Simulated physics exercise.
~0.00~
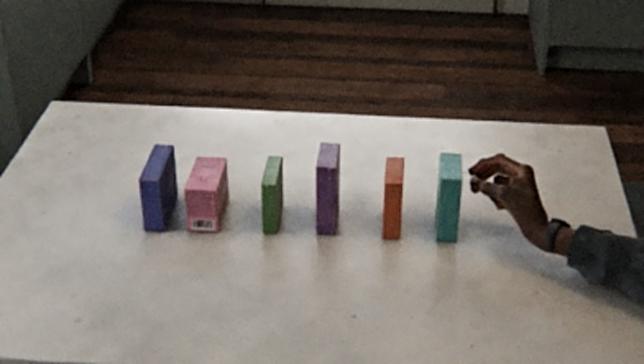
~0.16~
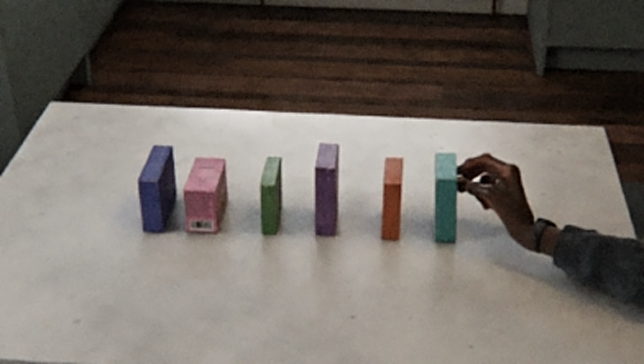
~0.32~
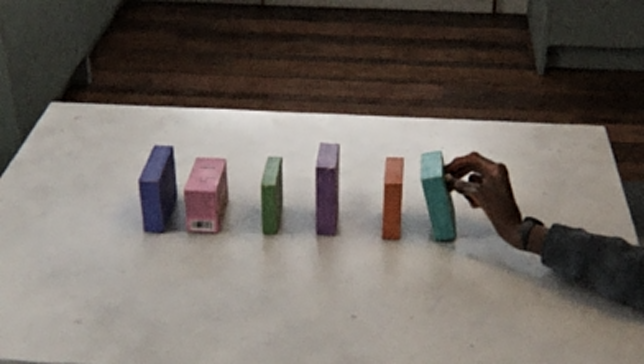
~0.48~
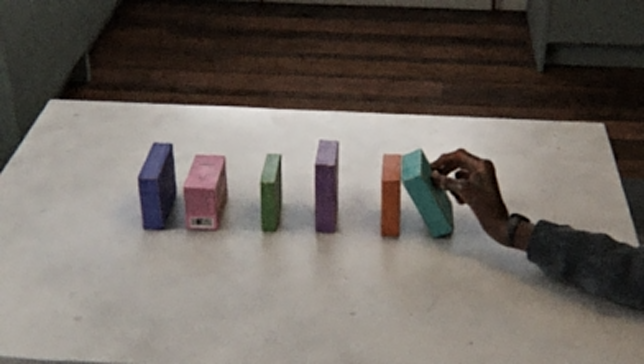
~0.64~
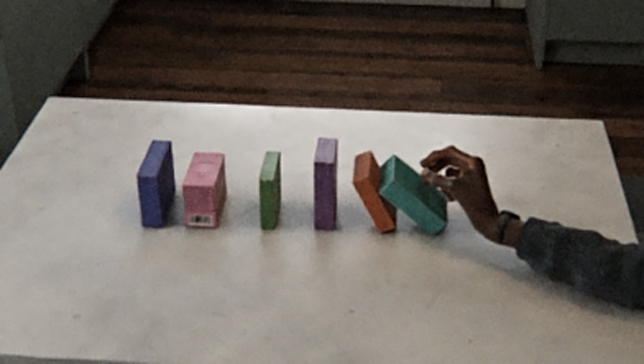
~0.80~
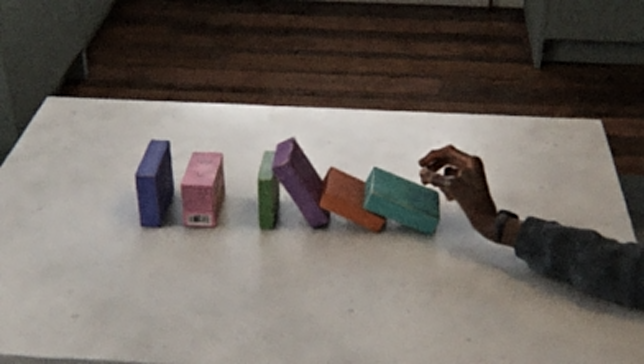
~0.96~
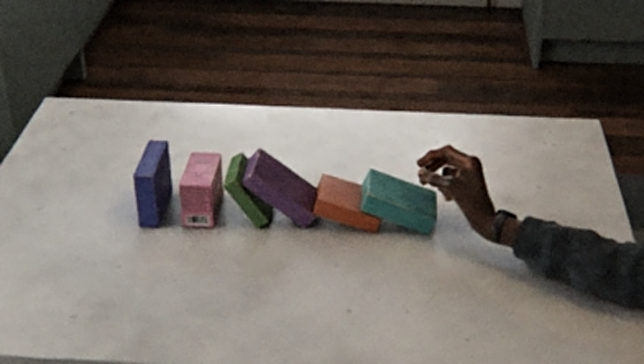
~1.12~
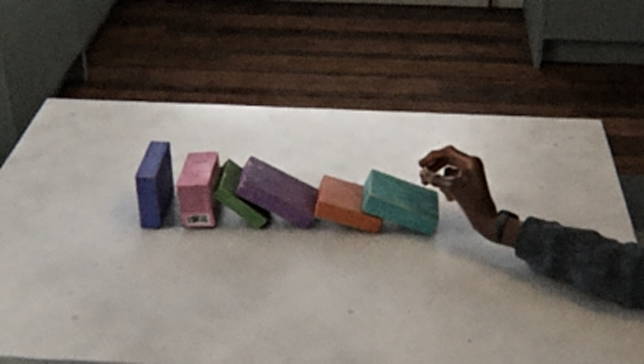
The video shows a hand tipping the turquoise block at the right end of a row of six upright blocks, toppling the orange, purple and green ones leftward in turn, until the green block rests against the slightly askew pink packet and the blue one stays standing.
